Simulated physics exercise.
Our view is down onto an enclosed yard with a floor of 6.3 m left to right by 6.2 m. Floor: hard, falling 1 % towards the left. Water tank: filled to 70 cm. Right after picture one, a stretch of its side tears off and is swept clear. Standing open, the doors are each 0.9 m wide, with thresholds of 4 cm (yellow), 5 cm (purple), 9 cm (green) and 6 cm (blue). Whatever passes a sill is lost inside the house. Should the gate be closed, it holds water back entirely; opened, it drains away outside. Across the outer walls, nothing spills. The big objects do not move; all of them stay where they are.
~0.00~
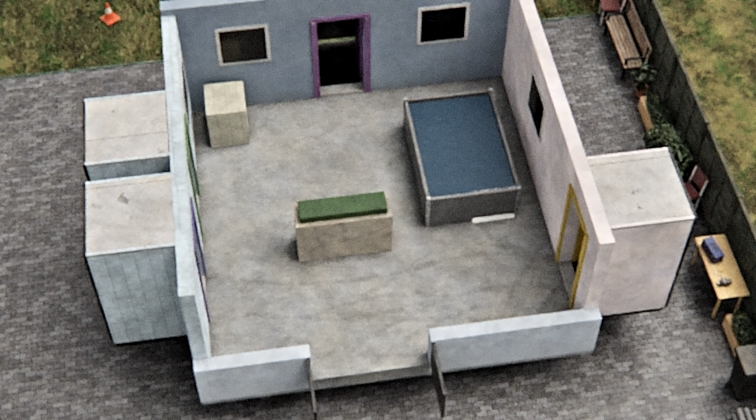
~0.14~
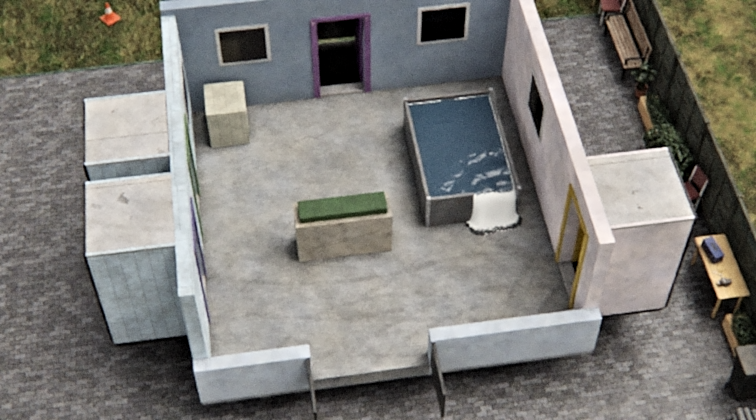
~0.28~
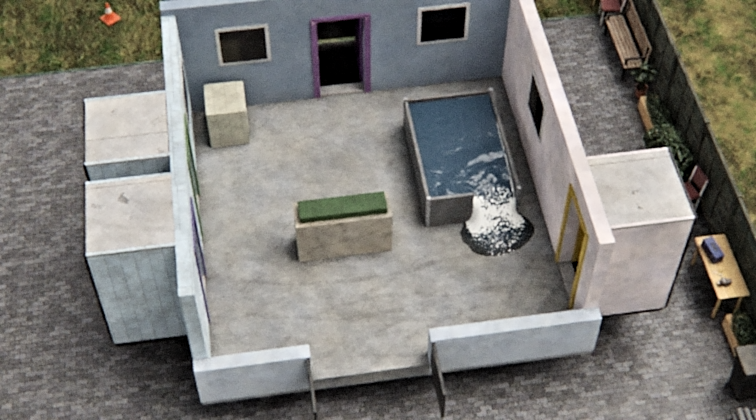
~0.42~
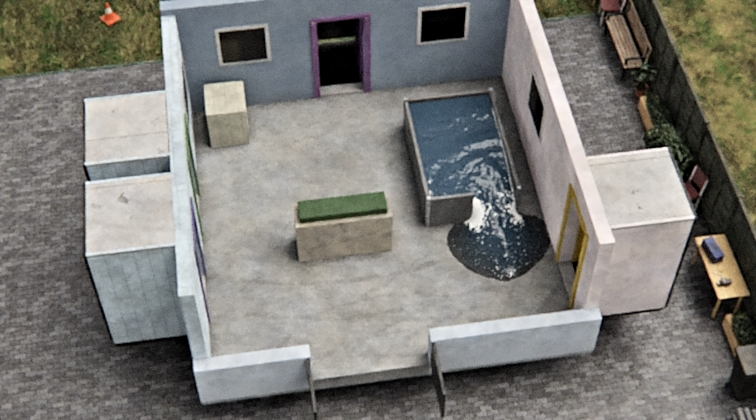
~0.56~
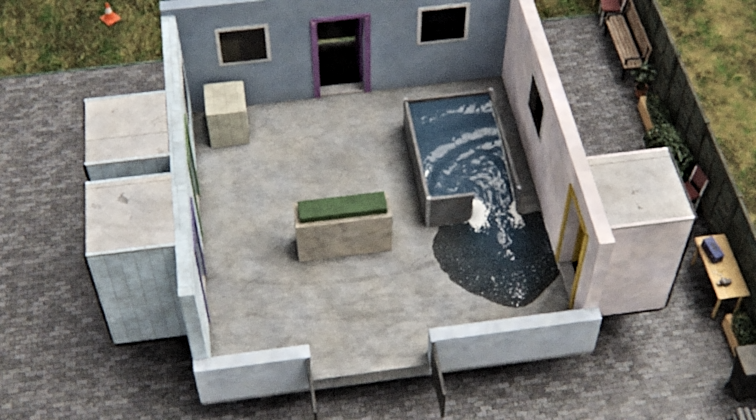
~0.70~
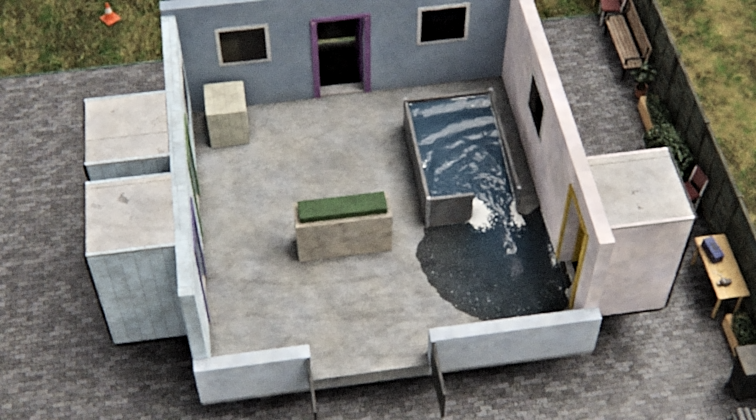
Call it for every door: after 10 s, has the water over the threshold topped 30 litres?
Yellow door topped, purple door not topped, green door not topped, blue door topped.
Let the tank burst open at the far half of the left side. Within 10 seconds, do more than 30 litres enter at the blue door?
Then blue exceeds it.
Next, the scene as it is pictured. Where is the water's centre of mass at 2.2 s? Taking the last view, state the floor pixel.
Near (468, 214).
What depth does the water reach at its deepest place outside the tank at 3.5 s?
Peak depth: Approx. 26 cm.
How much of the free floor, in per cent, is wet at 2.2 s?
Close to 25 in a hundred parts are wet.
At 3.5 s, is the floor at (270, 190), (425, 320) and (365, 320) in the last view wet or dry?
Point 1: Unreached; point 2: Reached; point 3: Reached.
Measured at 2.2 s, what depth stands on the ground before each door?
Depths in centimetres - yellow: 13, purple: 0, green: 0, blue: 0.
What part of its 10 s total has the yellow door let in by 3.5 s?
Roughly 40 percent is in by then.
After 1.4 s water covers 20 % of the floor and is deepest (44 cm) near (569, 332); yellow door 14 cm at the sill, 17 L in, purple door not reached, green door not reached, blue door not reached.
After 2.2 s water covers 25 % of the floor and is deepest (41 cm) near (569, 332); yellow door 13 cm at the sill, 54 L in, purple door not reached, green door not reached, blue door not reached.
After 3.5 s water covers 40 % of the floor and is deepest (26 cm) near (559, 334); yellow door 15 cm at the sill, 134 L in, purple door not reached, green door not reached, blue door not reached.
After 6.0 s water covers 55 % of the floor and is deepest (19 cm) near (567, 323); yellow door 12 cm at the sill, 253 L in, purple door not reached, green door 6 cm at the sill, 0 L in, blue door 15 cm at the sill, 59 L in.
After 10.0 s water covers 75 % of the floor and is deepest (13 cm) near (193, 121); yellow door 8 cm at the sill, 337 L in, purple door 4 cm at the sill, 0 L in, green door 6 cm at the sill, 0 L in, blue door 10 cm at the sill, 139 L in.
